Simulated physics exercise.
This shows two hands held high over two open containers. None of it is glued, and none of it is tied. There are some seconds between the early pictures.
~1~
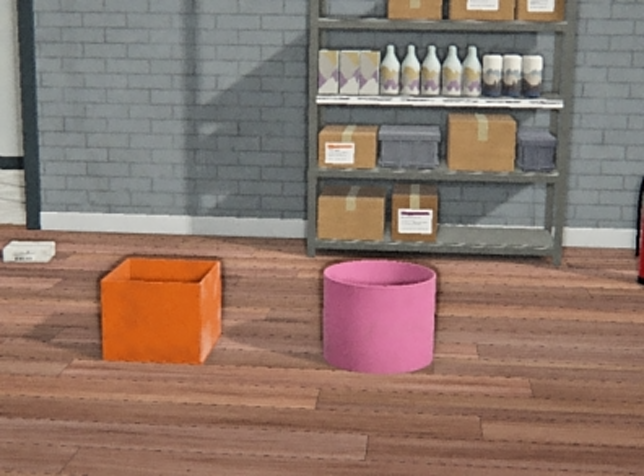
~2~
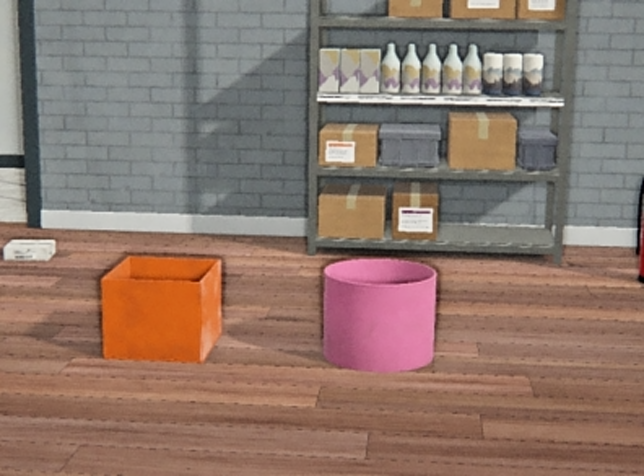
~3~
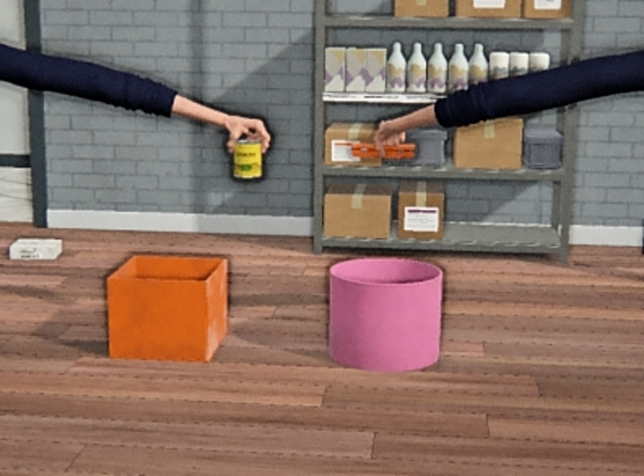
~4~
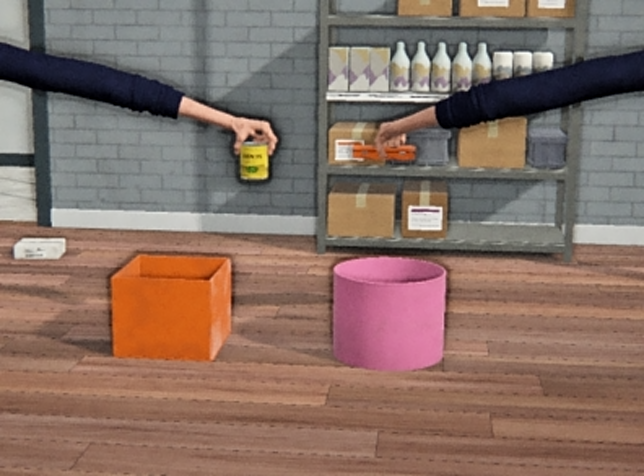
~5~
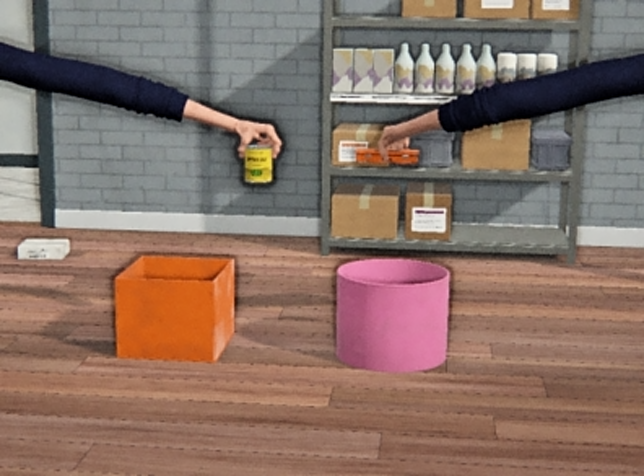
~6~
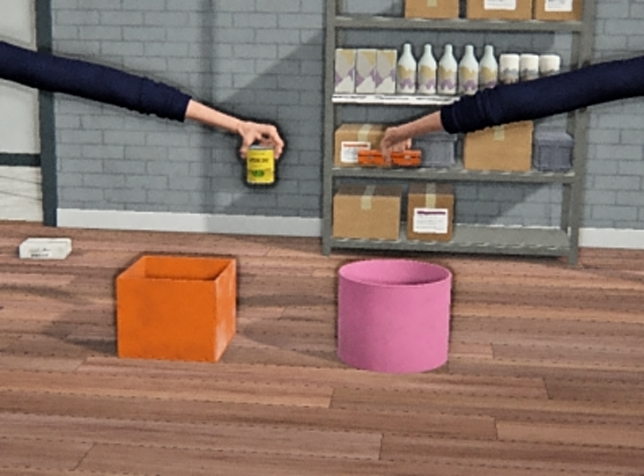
Two arms reach in and hold a yellow tin and an orange case above two open containers.
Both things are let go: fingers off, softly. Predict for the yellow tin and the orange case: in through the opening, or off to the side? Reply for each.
Yellow tin - off to the side; orange case - in.
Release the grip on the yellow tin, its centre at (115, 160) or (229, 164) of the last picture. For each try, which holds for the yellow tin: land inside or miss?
One after another: It misses; is not caught.
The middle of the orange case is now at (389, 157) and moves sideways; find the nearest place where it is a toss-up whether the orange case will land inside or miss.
The turning point is around (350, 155).
Then, 0.18 s later than the last frame, yellow tin shifted about its own width near (260, 194); orange case shifted a little near (388, 187).
Then, 0.28 s later than the last frame, yellow tin dropping near (260, 250); orange case dropping near (387, 243).
Then, 0.38 s later than the last frame, yellow tin dropping near (260, 332); orange case dropping near (384, 327).
When it is over, the yellow tin ends up outside, near (260, 333); the orange case drops into the container, near (384, 348).
